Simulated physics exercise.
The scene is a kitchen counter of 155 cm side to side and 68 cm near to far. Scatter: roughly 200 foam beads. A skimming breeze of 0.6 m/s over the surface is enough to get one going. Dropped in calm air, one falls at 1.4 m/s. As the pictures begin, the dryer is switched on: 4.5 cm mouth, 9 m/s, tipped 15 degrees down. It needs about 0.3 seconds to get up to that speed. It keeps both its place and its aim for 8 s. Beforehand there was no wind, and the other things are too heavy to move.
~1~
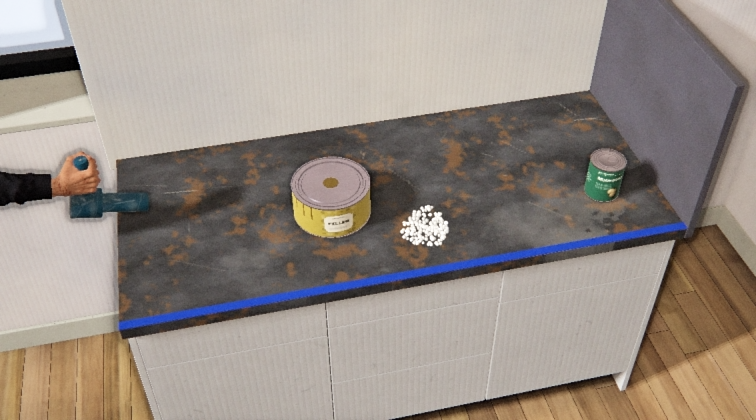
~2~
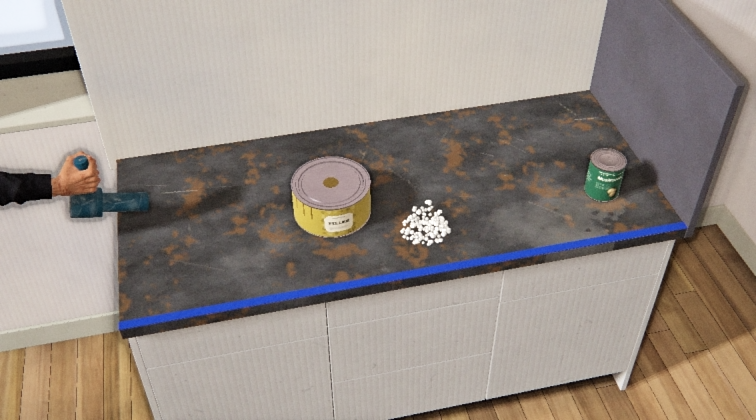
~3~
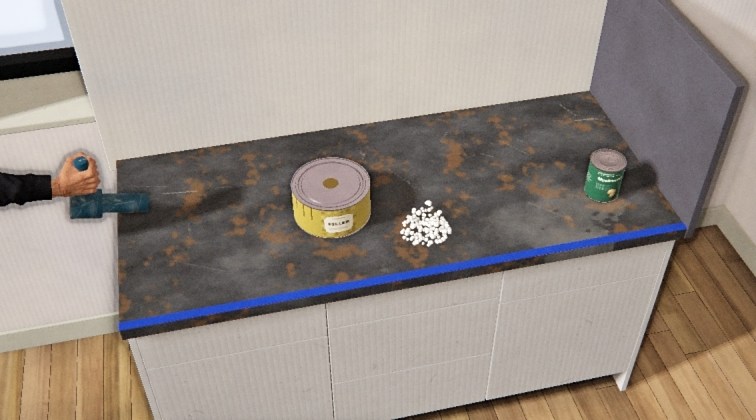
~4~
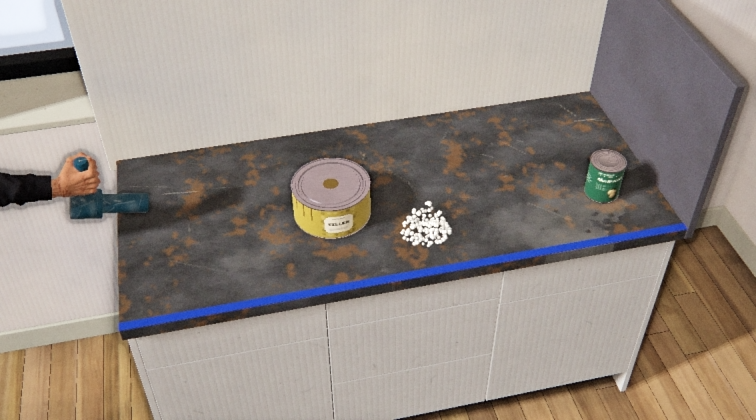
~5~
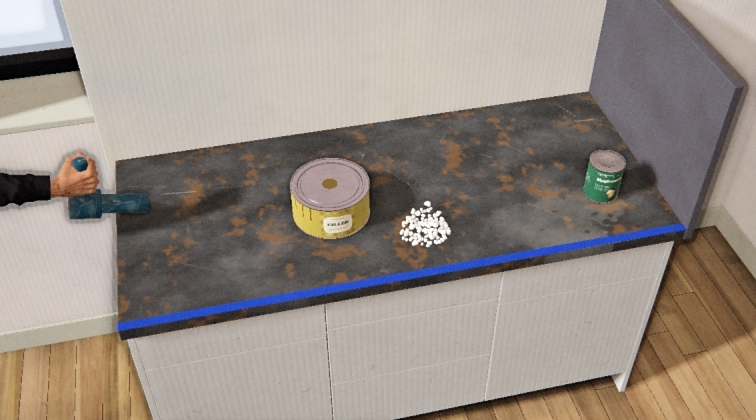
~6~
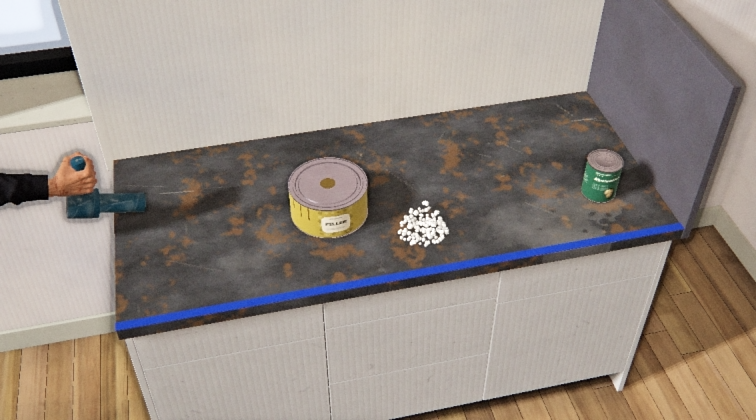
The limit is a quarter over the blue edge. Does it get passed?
Short version: The quarter limit is kept at that edge.
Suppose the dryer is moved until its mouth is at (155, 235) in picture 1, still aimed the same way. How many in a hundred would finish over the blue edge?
Result: Approx. 10 %.
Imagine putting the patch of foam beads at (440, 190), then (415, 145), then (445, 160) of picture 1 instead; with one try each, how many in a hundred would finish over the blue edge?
Going through the three spots in order, you'd get 2 percent, 80 percent and 80 percent.
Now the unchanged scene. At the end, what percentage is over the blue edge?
Roughly 0 percent at the end.
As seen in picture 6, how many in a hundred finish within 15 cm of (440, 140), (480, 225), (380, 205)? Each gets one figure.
Taking the spots one by one, around 0 %, 30 % and 40 %.
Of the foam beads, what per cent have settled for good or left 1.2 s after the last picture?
Close to 70 % of them.
Then, 1.2 s after the last picture the count stands so, 0 % are over the blue edge; the middle of those still in play is near (423, 229).
Then, 2.2 s after the last picture the count stands so, 0 % are over the blue edge; the middle of those still in play is near (423, 229).
Then, 4.1 s after the last picture the count stands so, 0 % are over the blue edge; the middle of those still in play is near (423, 229).
Then, 7.7 s after the last picture, at the end, 0 % are over the blue edge; the middle of those still in play is near (423, 229).
